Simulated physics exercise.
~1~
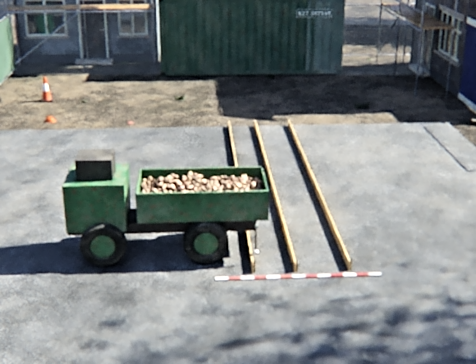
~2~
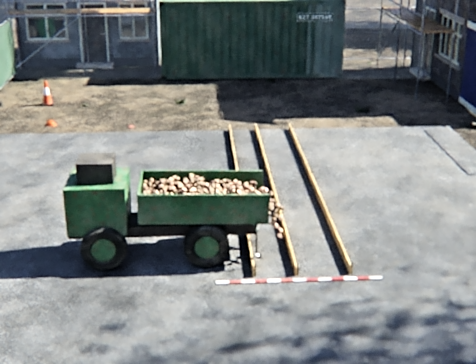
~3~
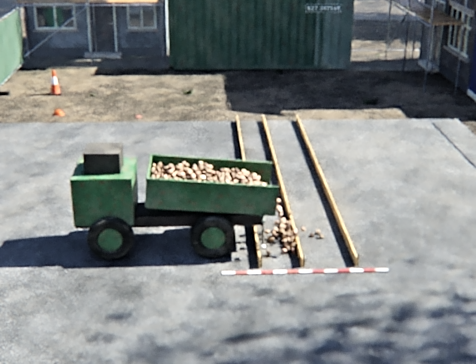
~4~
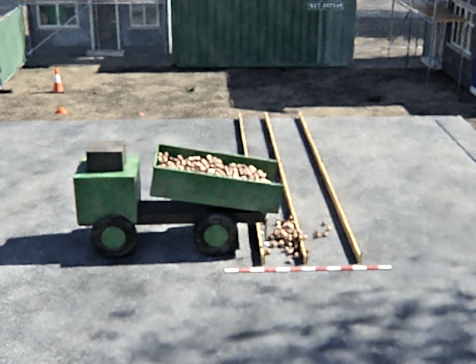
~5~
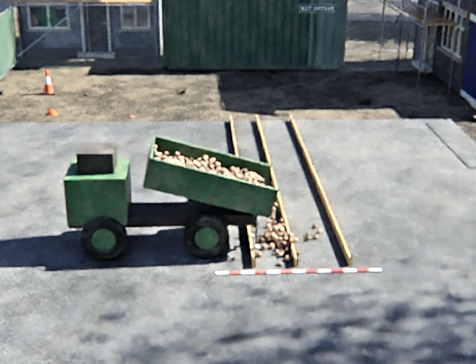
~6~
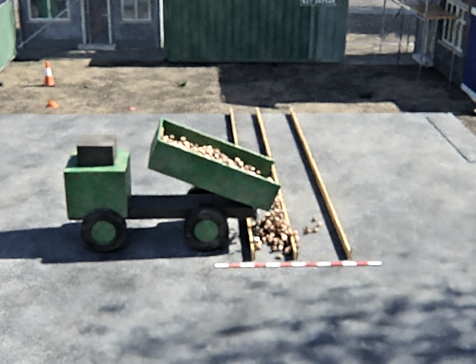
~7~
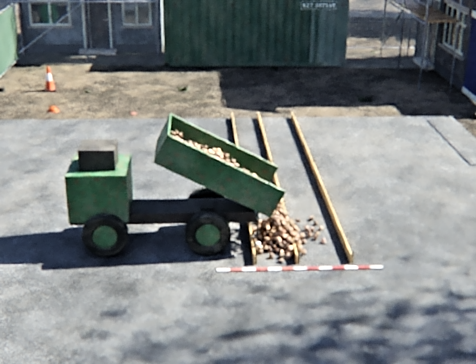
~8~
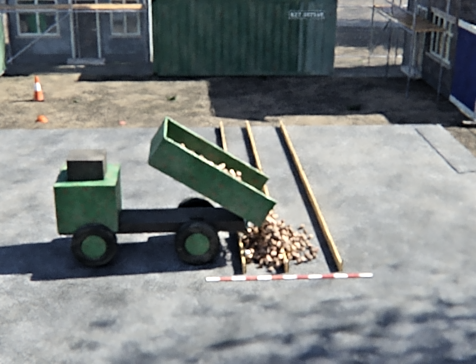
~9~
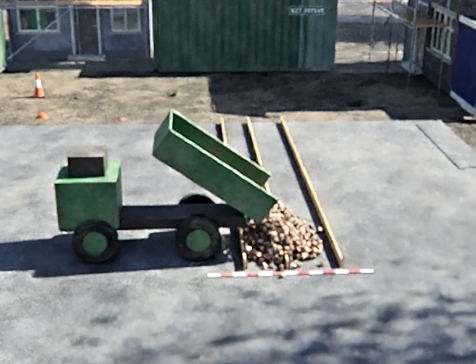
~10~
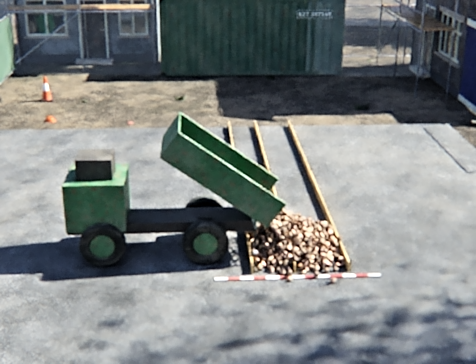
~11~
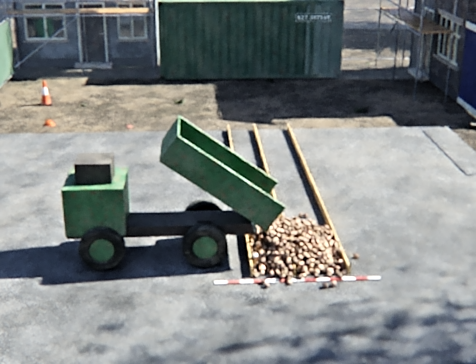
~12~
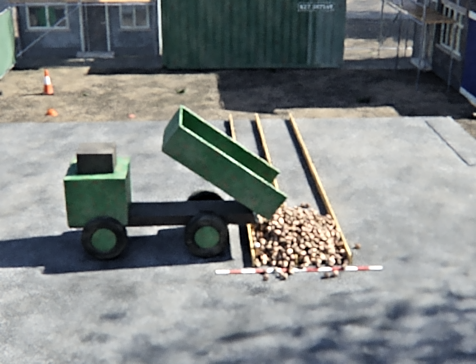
On a paved yard in front of a green container and a grey building, a green toy-like truck stands facing left, its open body loaded with pale brown stones. Behind it, three wooden planks lie on the ground beside a red and white striped bar. A few stones spill from the rear, then the front of the body rises and more tumble between the planks. As it tilts steeper, the load slides out and the heap spreads right across the middle plank. Finally the raised body stands empty, with the stones piled across both bays.
